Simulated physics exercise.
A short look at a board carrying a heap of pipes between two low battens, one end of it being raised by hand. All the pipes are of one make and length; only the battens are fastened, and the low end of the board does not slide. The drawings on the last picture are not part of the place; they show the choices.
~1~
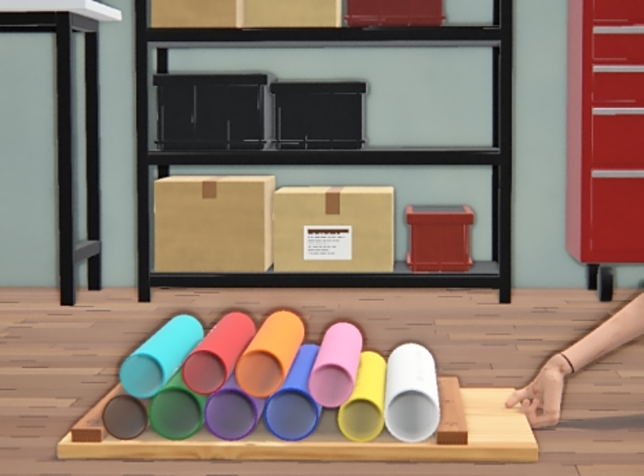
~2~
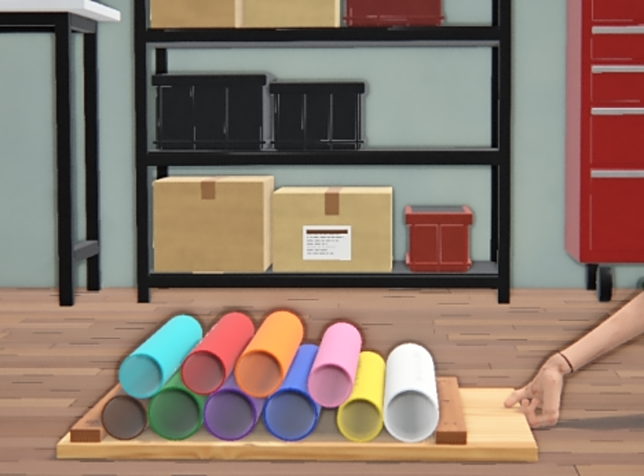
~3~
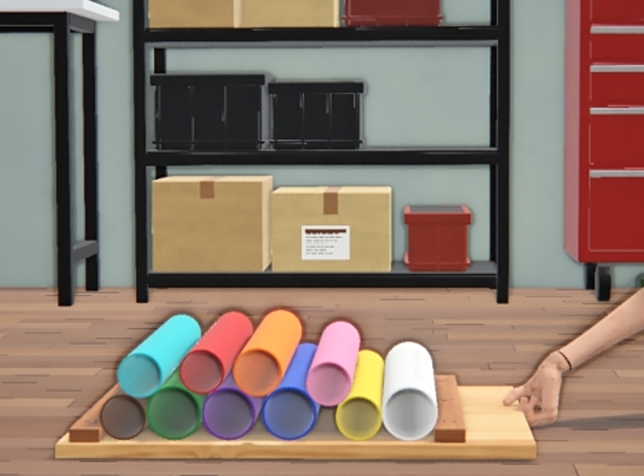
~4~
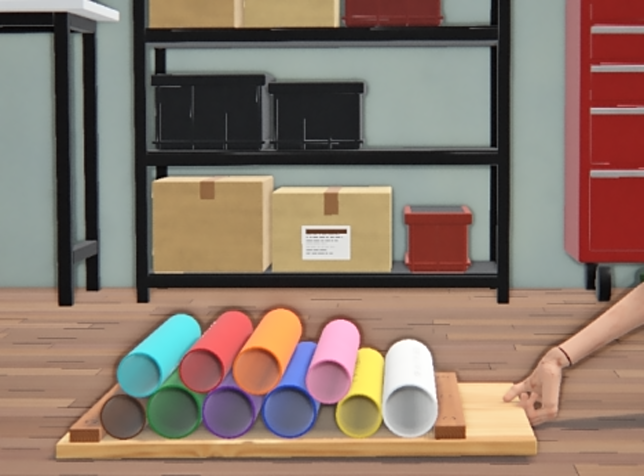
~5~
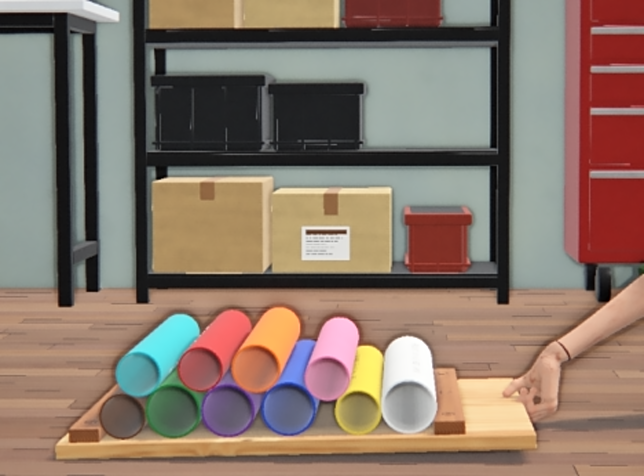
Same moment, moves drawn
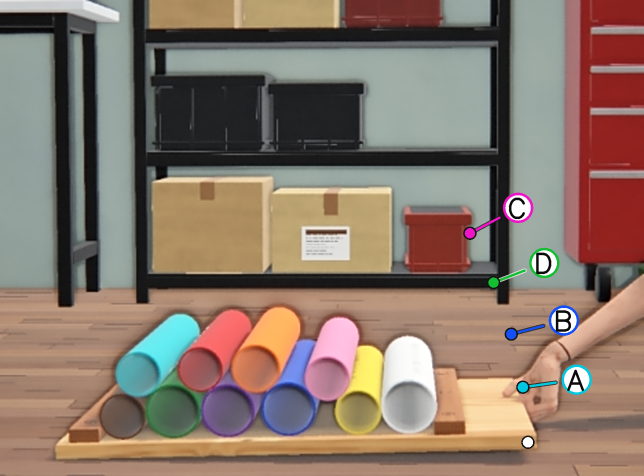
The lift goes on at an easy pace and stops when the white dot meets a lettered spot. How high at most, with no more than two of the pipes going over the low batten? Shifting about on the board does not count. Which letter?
C is the limit.
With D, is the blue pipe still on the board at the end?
Yes.
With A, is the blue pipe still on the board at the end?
Yes, with A.
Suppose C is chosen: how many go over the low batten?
The count is one.
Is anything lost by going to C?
Yes.
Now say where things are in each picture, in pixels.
In the first frame, red pipe (204, 372); pink pipe (332, 385); orange pipe (260, 373).
In the second frame, orange pipe (259, 373); turquoise pipe (142, 375).
In the third frame, board (305, 413); yellow pipe (359, 418); white pipe (410, 413); blue pipe (289, 413).
In the fourth frame, board (305, 411); green pipe (174, 412).
In the fifth frame, board (304, 409); green pipe (173, 411).
On the marked copy, A at (523, 387); B at (512, 334); C at (470, 234); D at (494, 283); the white dot at (528, 442).
Taking C. A third of the way, board at 16°.
Two thirds of the way, board at 28°.
When it is over, board at 28°, one over the low batten (turquoise).
As for the rest, A none over the low batten; B none over the low batten; D none over the low batten.
